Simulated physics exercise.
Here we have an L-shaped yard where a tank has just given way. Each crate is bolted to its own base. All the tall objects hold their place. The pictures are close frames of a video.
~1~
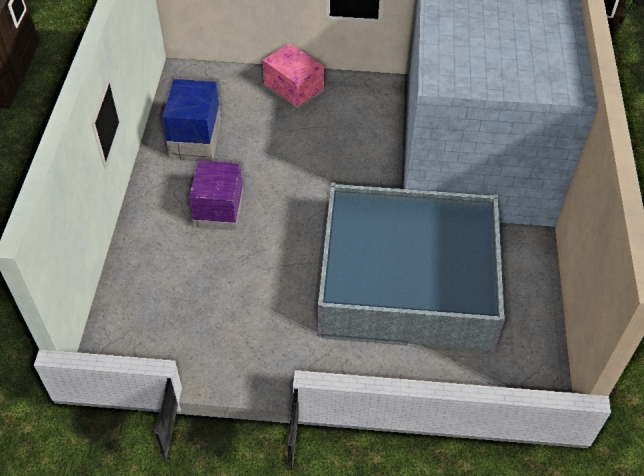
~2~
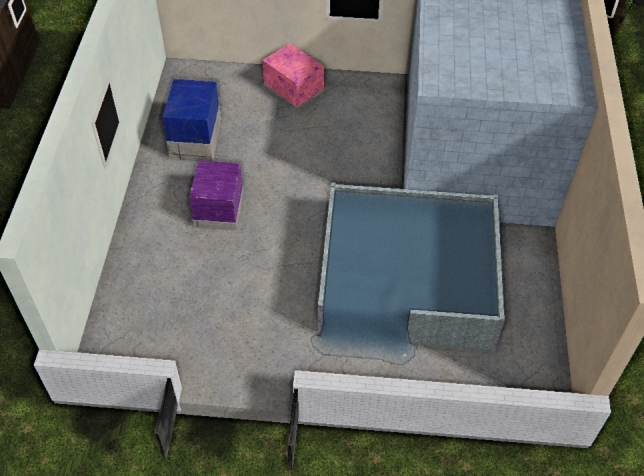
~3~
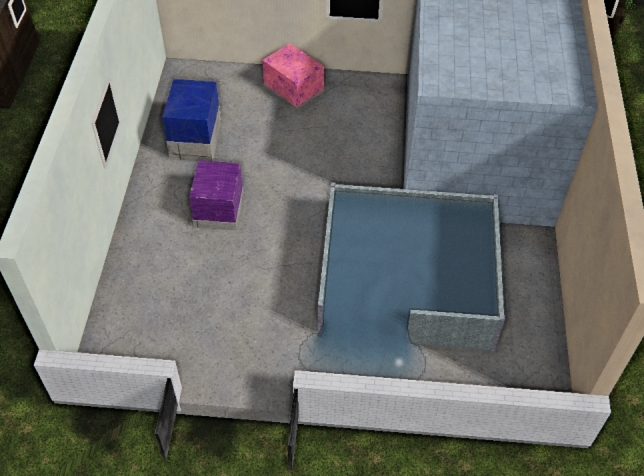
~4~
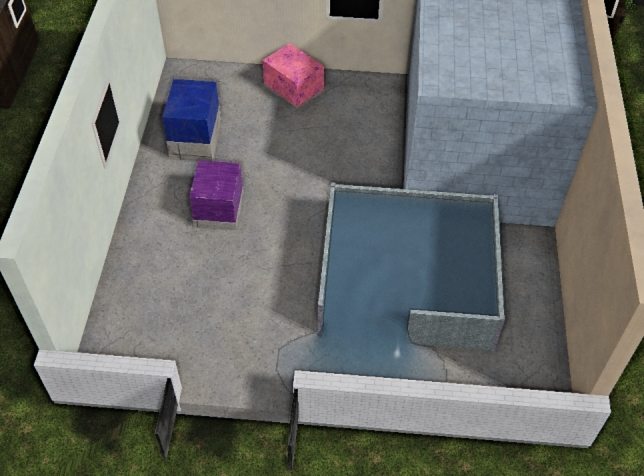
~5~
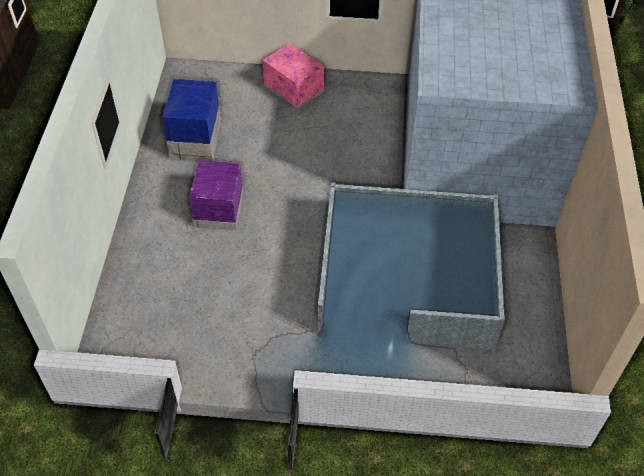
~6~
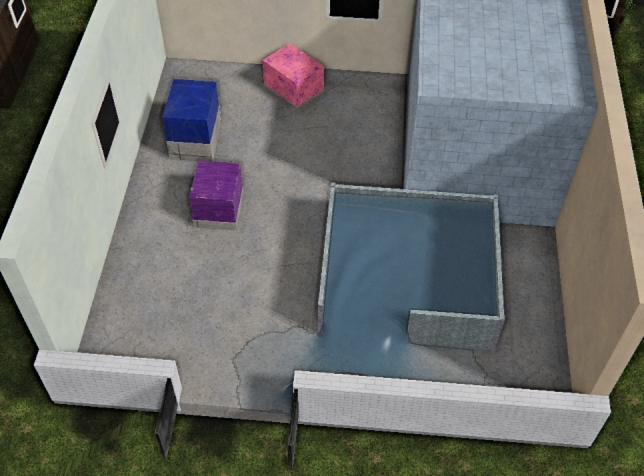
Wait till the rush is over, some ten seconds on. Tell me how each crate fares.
In the end: The blue crate escapes dry; the purple crate escapes dry; the pink crate is wetted.
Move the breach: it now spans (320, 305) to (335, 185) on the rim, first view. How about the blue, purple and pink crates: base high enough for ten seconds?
Then: Blue escapes it; purple is topped; pink is soaked.
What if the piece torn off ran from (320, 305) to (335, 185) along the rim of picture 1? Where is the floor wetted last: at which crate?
It is the crate marked pink.
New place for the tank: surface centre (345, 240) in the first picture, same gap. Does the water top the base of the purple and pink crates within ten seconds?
Purple remains dry; pink escapes it.
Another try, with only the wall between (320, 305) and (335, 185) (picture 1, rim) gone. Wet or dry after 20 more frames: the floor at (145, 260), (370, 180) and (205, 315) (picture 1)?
In that order: Wet, free of water, covered.
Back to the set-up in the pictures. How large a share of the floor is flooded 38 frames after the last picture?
Near 70 in a hundred.
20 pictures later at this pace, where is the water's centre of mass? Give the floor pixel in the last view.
Close to (377, 313).
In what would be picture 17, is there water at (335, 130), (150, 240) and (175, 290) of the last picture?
In turn: No water, not flooded, under water.
A moment on, water covers 20 % of the floor; the blue crate not reached, the purple crate not reached, the pink crate not reached.
Next, water covers 35 % of the floor; the blue crate not reached, the purple crate not reached, the pink crate not reached.
Then, water covers 50 % of the floor; the blue crate not reached, the purple crate water round its plinth, the pink crate not reached.
Later, water covers 70 % of the floor; the blue crate water round its plinth, the purple crate water round its plinth, the pink crate not reached.
In the end, water covers 100 % of the floor; the blue crate stayed above the water, the purple crate stayed above the water, the pink crate was topped.
